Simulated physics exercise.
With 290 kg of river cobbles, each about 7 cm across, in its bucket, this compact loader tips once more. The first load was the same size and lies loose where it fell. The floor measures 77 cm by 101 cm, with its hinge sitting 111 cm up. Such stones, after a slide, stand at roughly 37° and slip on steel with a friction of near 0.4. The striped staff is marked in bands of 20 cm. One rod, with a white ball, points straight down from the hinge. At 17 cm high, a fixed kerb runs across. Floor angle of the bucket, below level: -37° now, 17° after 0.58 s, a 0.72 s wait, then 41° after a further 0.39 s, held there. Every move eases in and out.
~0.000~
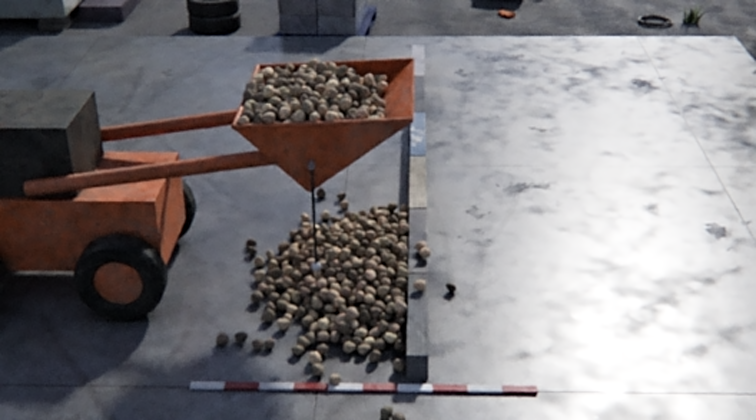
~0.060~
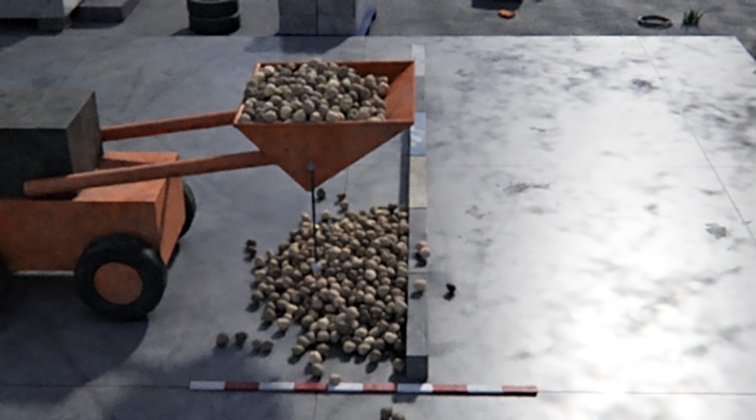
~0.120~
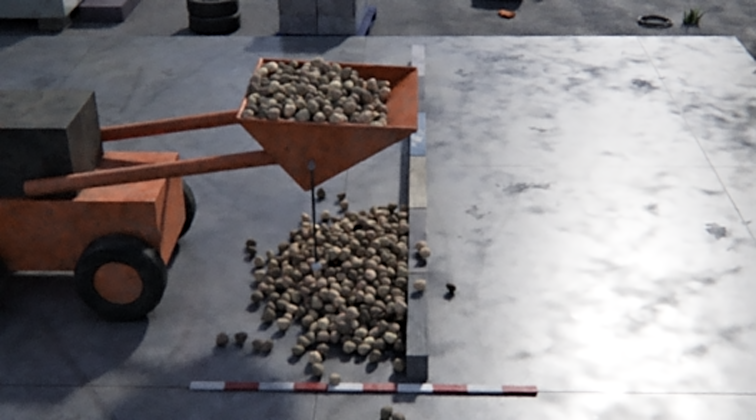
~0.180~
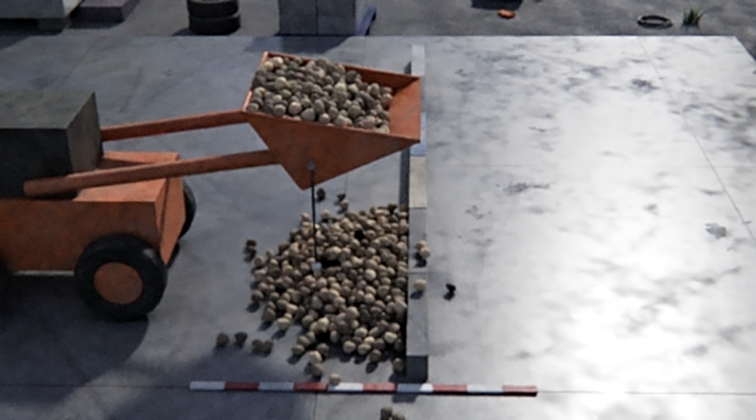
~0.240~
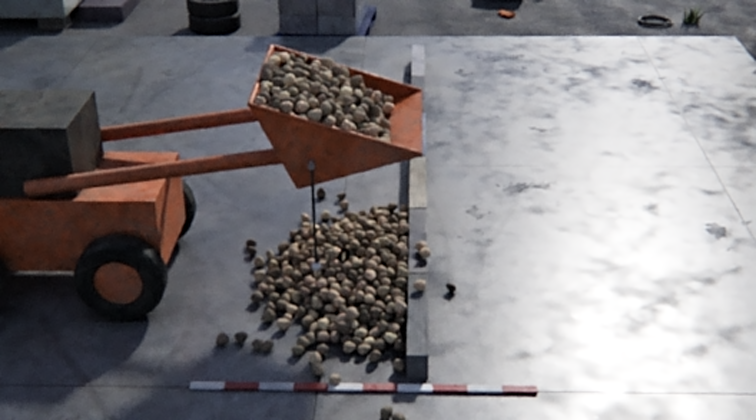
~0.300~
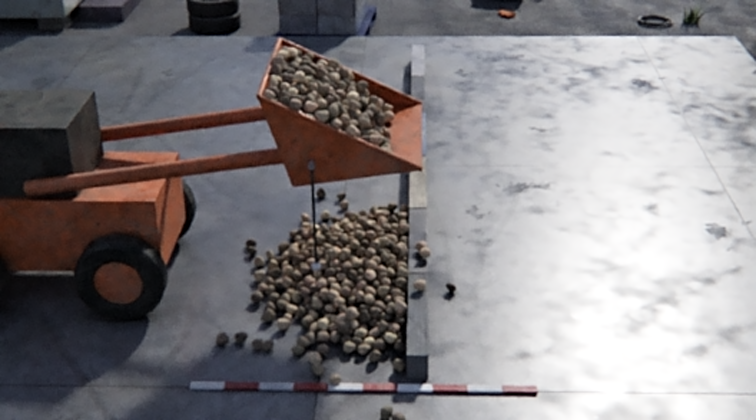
An orange loader slowly tilts its raised bucket of stones down toward the right.
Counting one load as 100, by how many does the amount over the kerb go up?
By about 86 out of 100.
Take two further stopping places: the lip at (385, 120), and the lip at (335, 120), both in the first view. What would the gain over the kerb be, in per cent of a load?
Around 60 percent, then around 20 percent.
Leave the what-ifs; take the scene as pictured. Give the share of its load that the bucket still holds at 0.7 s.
It holds some 100 per cent.
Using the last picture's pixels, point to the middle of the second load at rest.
(468, 270).
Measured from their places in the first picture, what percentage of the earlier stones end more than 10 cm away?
Near 0 per cent, I reckon.
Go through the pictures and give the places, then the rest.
The bucket is at -37°, its lip at (413, 120); the top of the load is at (321, 77). The earlier load is highest near (365, 247), 23 cm above ground level, 100 % on this side of the kerb, in the first picture.
The bucket is at -35°, its lip at (414, 123); the top of the load is at (301, 77); the stones move at 0.2 m/s on average, in the second picture.
Lip at (417, 130), floor tilted -31°, highest stones at (288, 75); the stones move at 0.4 m/s on average, in the third picture.
The bucket is at -25°, its lip at (420, 141); the top of the load is at (279, 72); the stones move at 0.5 m/s on average, in the fourth picture.
Lip at (422, 155), floor tilted -17°, highest stones at (280, 67); the stones move at 0.5 m/s on average, in the fifth picture.
Lip at (422, 169), floor tilted -9°, highest stones at (286, 62); the stones move at 0.6 m/s on average, in the sixth picture.
After 0.4 s the floor is at 8°; in per cent of one load, 100 in the bucket, 100 on this side of the kerb; the foremost stones are at (416, 267).
After 0.7 s the floor is at 17°; in per cent of one load, 98 in the bucket, 102 on this side of the kerb; the foremost stones are at (425, 222).
After 2.1 s the floor is at 41°; in per cent of one load, 0 in the bucket, 123 on this side of the kerb, 77 over the kerb; the foremost stones are at (650, 314).
After 4.6 s the floor is at 41°; in per cent of one load, 0 in the bucket, 114 on this side of the kerb, 86 over the kerb; the foremost stones are at (657, 315). Net gain over the kerb, 86.
